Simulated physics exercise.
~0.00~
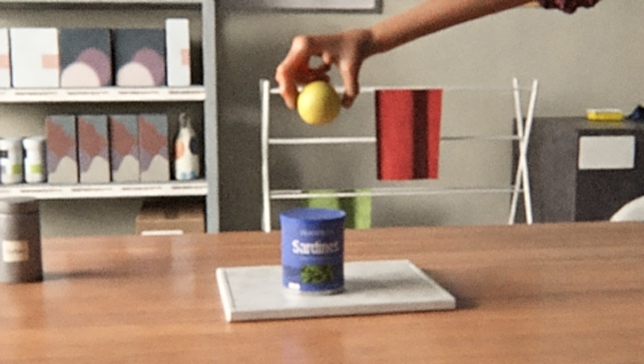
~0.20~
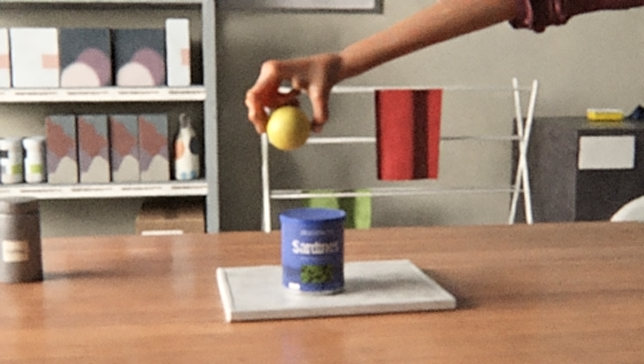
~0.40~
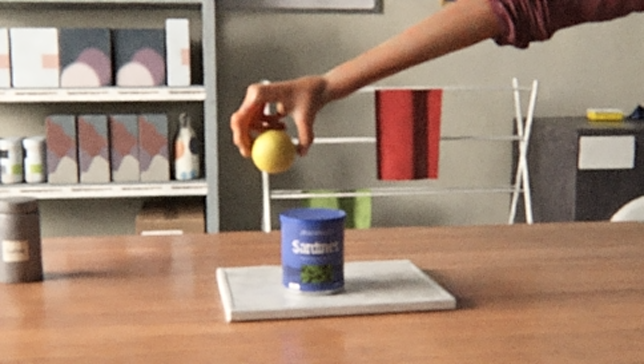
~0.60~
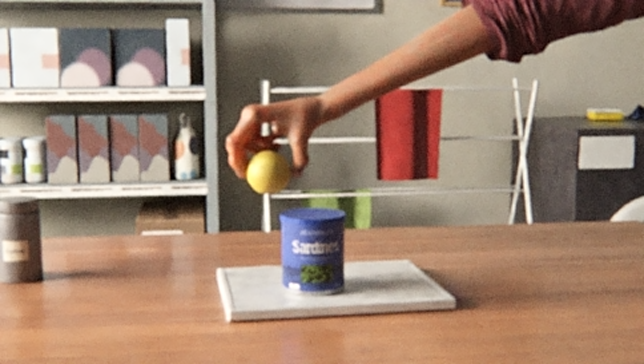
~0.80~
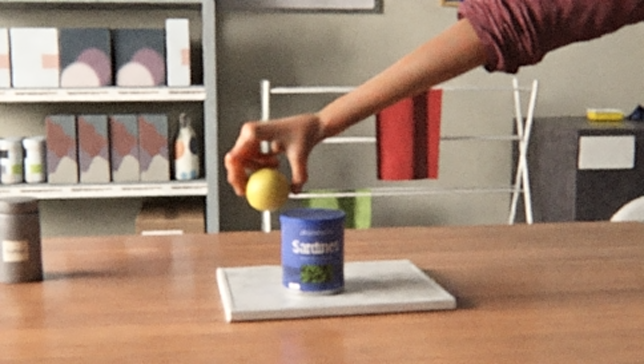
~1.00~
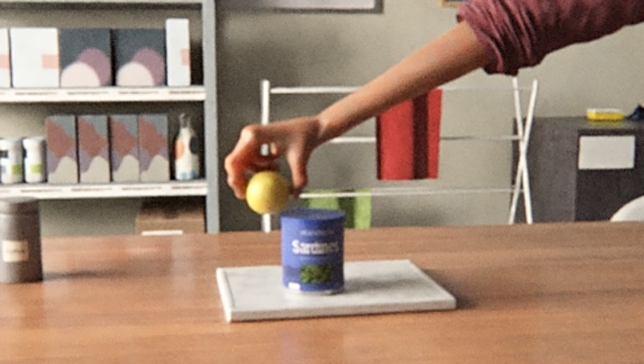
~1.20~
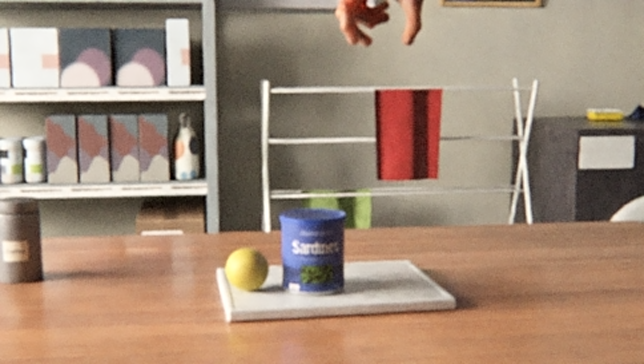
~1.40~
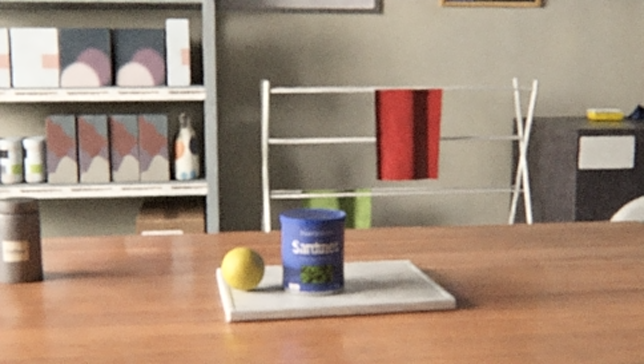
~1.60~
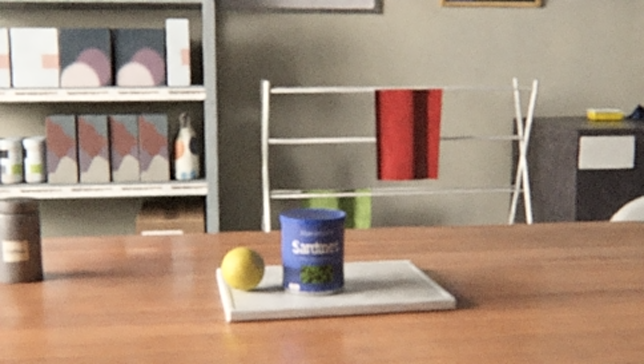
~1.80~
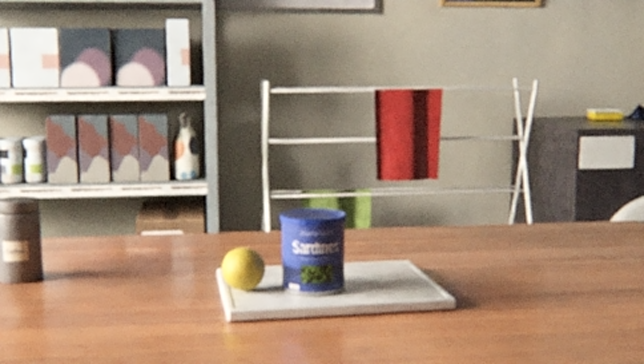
Yellow lemon lowered by a hand to the left edge of a blue pot, then dropping onto the white tray once released.
